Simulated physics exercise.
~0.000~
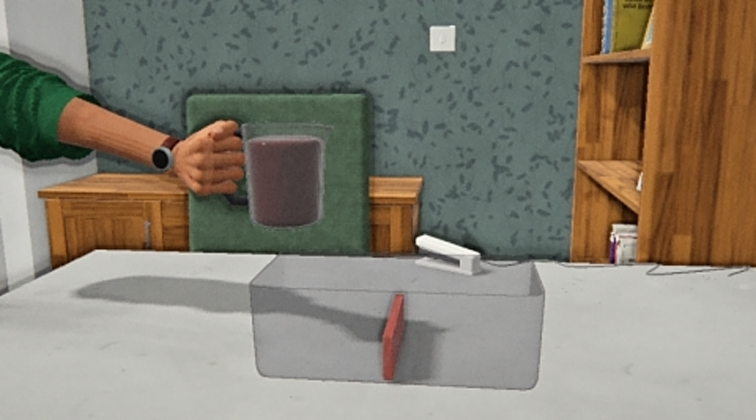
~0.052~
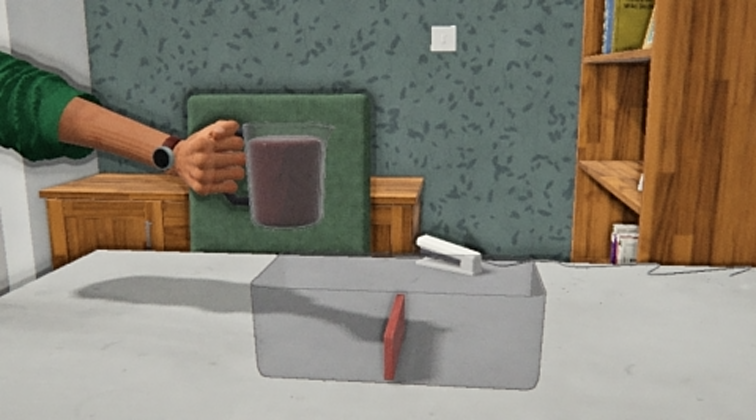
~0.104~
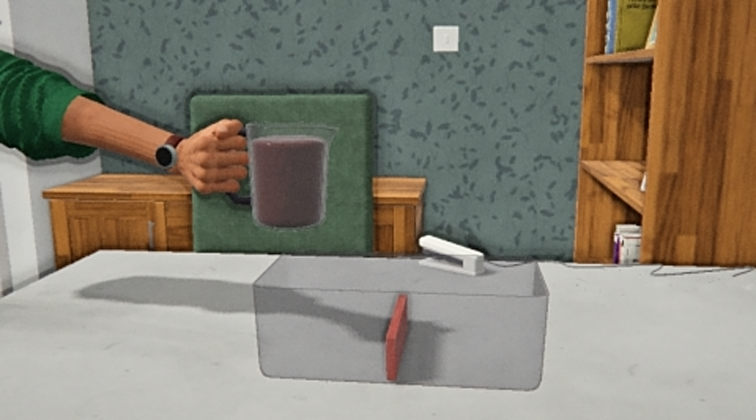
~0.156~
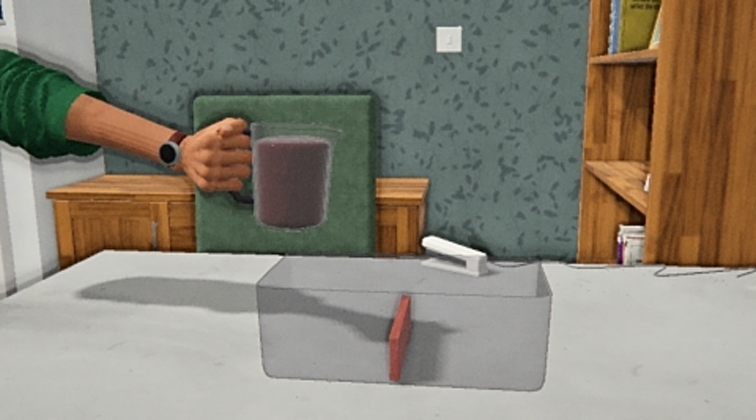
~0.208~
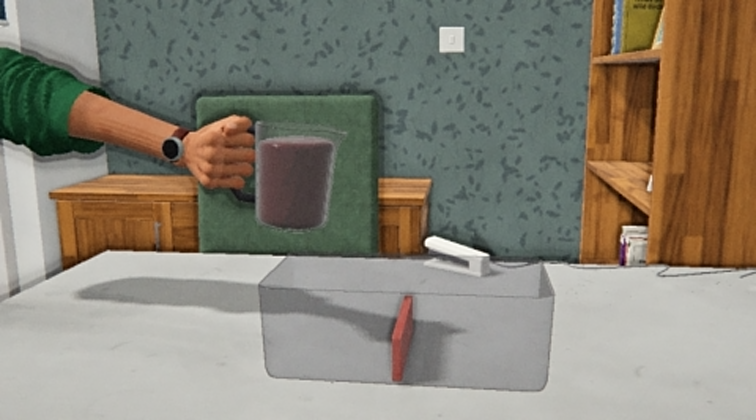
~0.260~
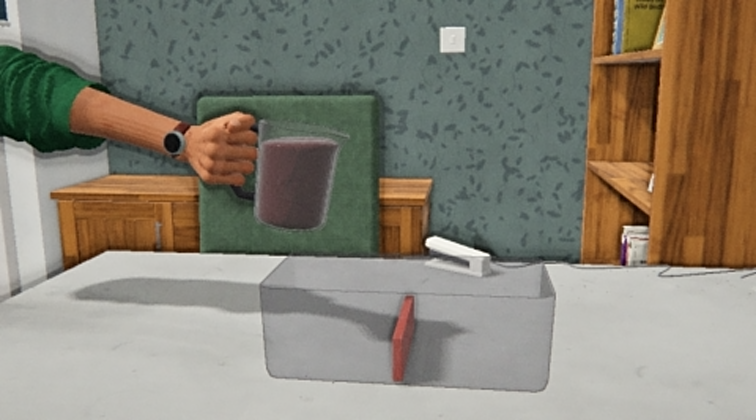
Above a clear divided basin on a table, a hand slowly tilts a pitcher rightward.
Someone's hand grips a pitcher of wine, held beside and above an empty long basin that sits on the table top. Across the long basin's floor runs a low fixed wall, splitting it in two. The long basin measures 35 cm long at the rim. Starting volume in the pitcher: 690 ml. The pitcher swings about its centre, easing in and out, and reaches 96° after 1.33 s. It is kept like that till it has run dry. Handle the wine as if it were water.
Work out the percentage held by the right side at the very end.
I would put it at 61 per cent.
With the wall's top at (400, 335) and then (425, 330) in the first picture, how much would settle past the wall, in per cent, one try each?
I'd put it at about 60 per cent for the first and about 5 per cent for the second.
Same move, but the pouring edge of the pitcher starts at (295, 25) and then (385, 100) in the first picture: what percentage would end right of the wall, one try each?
Some 40 and 95 per cent, in that order.
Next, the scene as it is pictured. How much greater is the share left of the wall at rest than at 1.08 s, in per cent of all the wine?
About 32 percent.
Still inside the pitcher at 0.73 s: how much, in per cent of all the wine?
I'd estimate some 88 % remains.
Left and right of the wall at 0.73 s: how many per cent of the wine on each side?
I'd say about 1 left and about 1 right.
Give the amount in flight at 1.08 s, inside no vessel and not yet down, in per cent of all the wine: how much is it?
Roughly 16 %.
By 0.73 s the tilt is 55° and 88 per cent is still to pour, 1 is left of the wall and 1 right of it.
By 1.08 s the tilt is 88° and 45 per cent is still to pour, 5 is left of the wall and 33 right of it.
By 1.44 s the tilt is 96° and 8 per cent is still to pour, 26 is left of the wall and 60 right of it.
By 1.83 s the tilt is 96° and 1 per cent is still to pour, 37 is left of the wall and 61 right of it.
At rest 38 per cent lies left of the wall, 61 right of it and 1 outside.
